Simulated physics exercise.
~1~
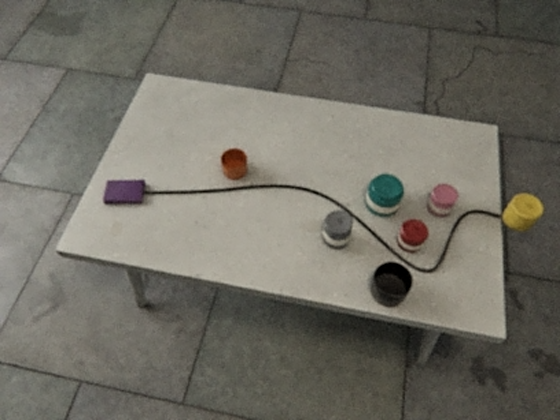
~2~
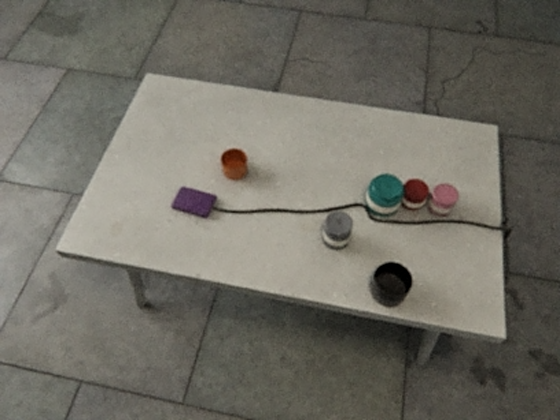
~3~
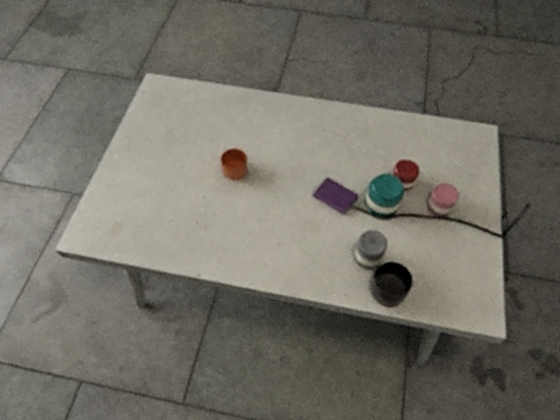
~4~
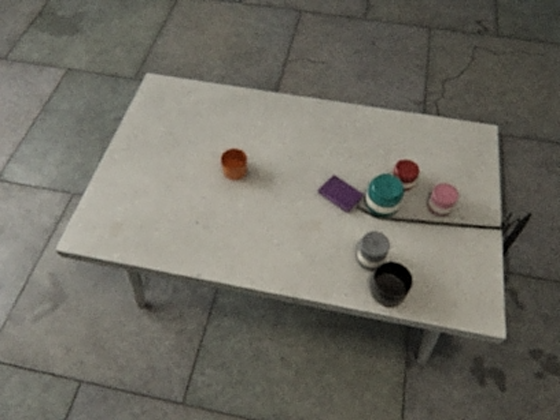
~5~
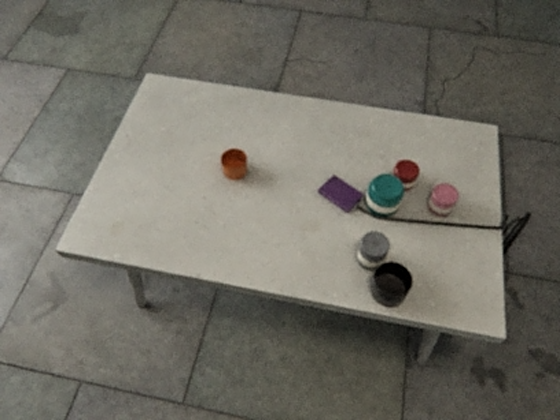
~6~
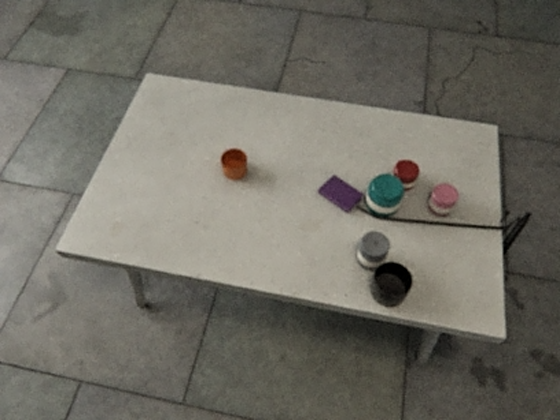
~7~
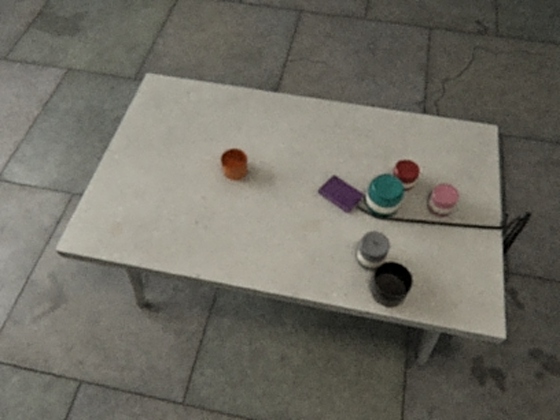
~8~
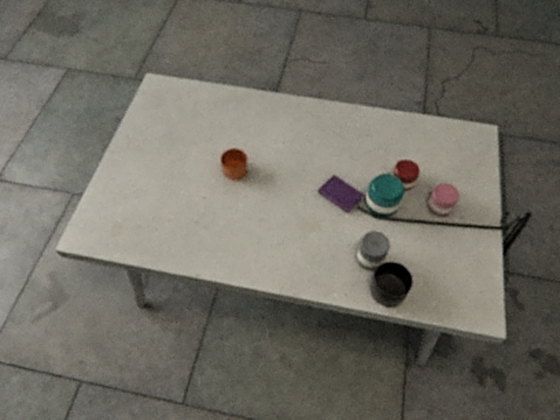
On a pale table, a yellow cup drops off the right edge, its cable dragging a purple phone rightward and shifting tins before everything rests.
